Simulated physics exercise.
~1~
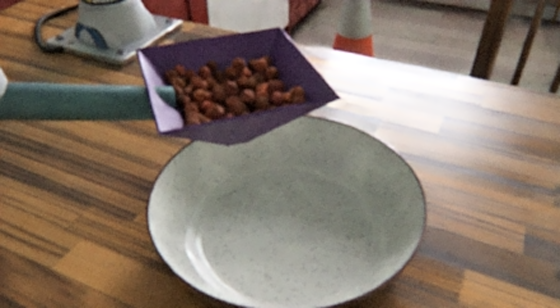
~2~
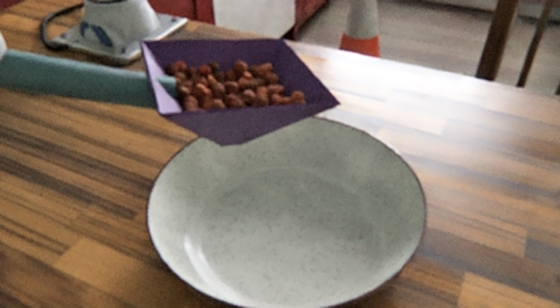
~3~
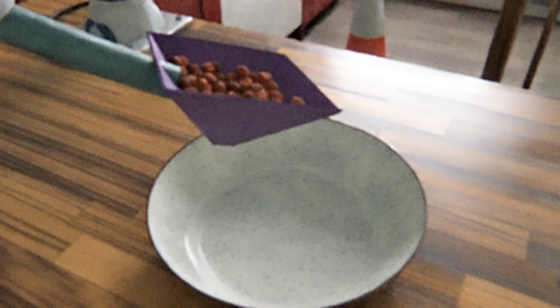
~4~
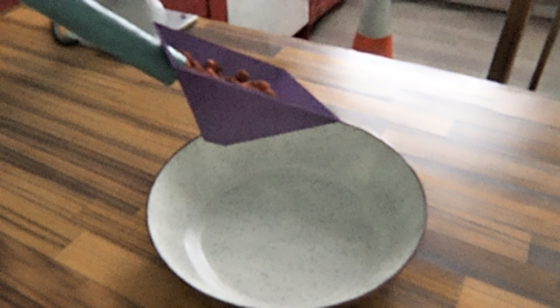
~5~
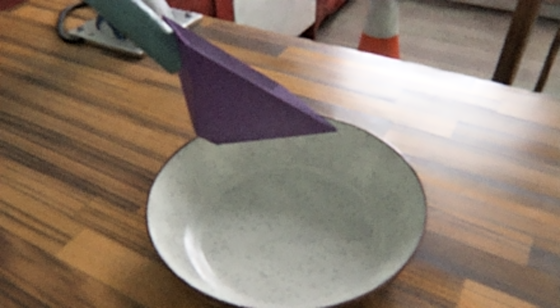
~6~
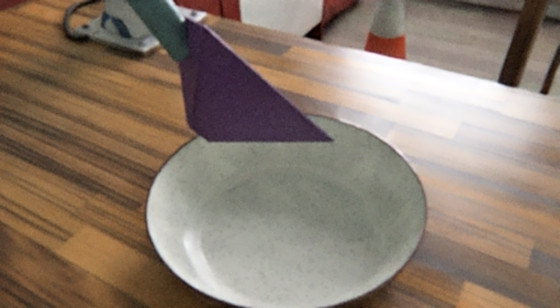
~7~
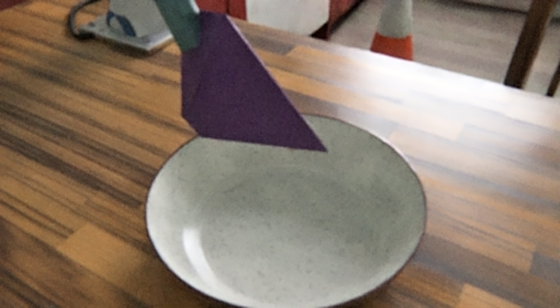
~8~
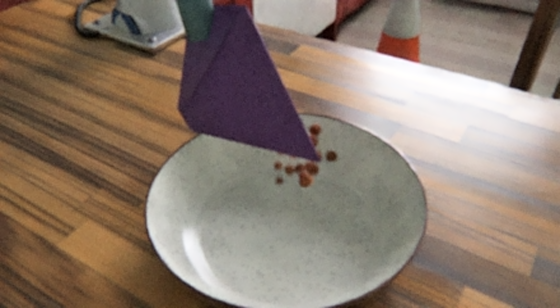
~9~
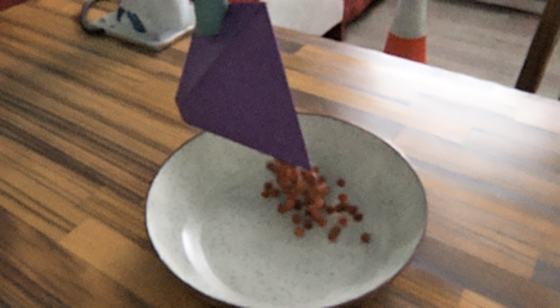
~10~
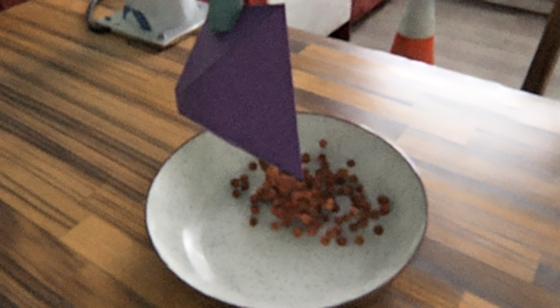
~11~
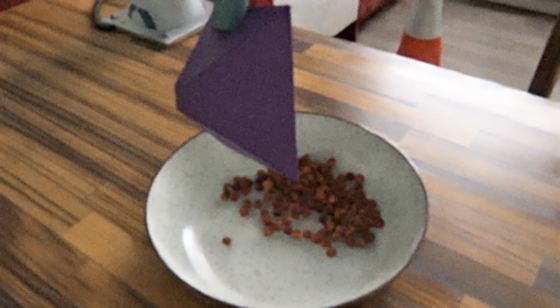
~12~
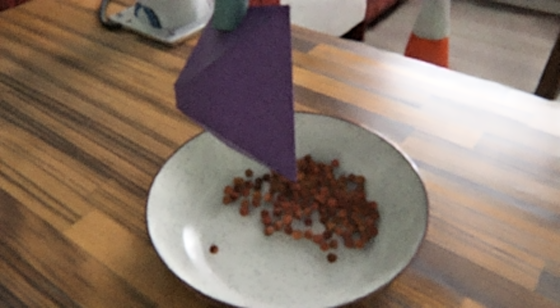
A purple scoop tips steeply and pours its reddish-brown pellets into a pale speckled bowl.
